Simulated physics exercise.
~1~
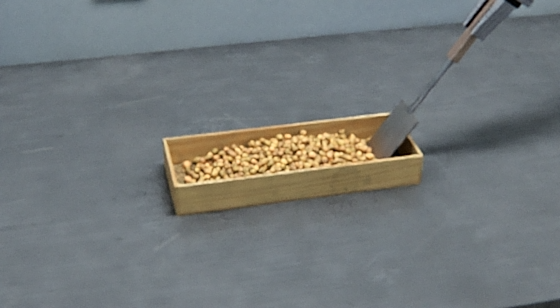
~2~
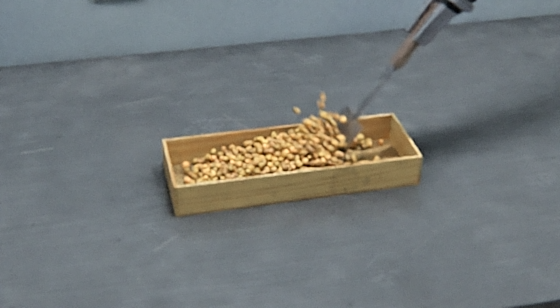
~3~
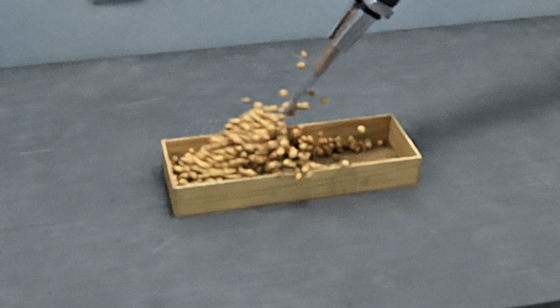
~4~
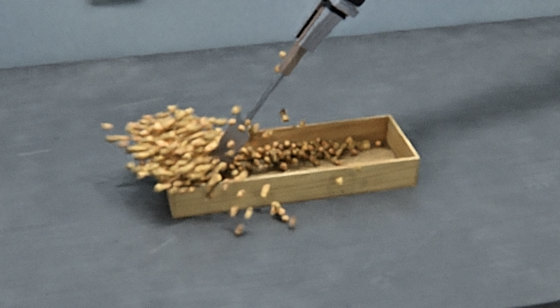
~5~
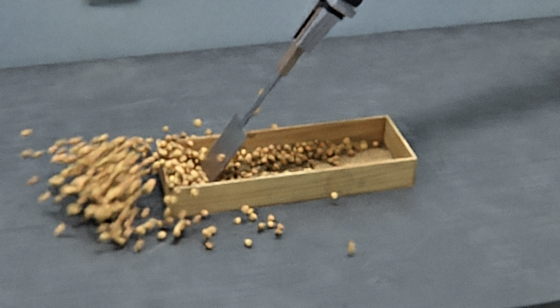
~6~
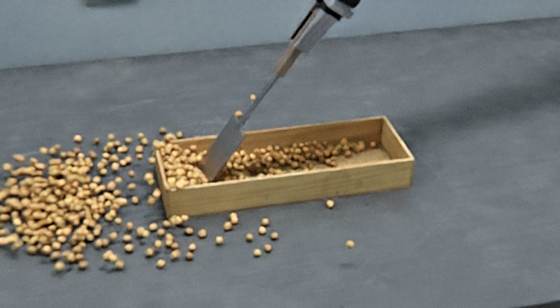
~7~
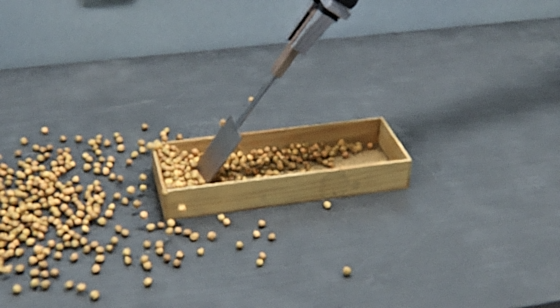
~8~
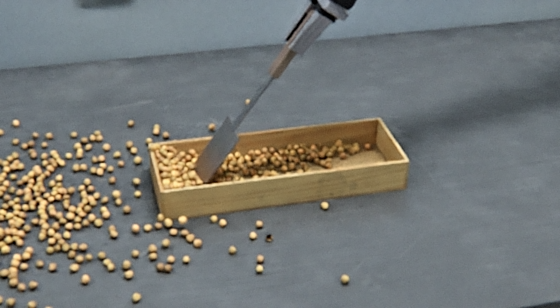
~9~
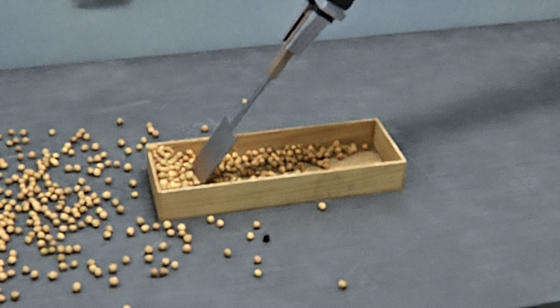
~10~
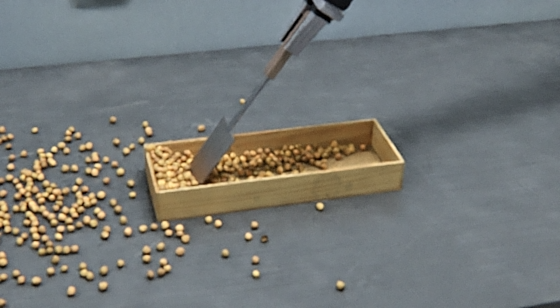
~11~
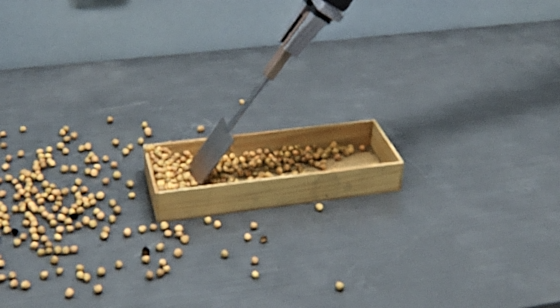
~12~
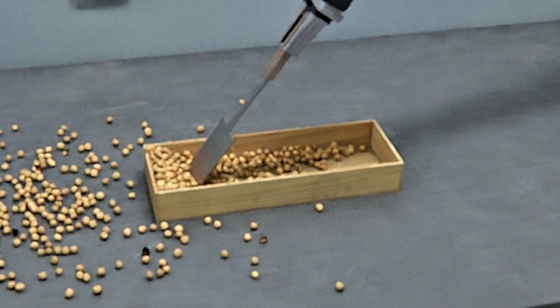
On a grey table top, a turner sweeps chickpeas left, spilling many beyond the wooden trough.
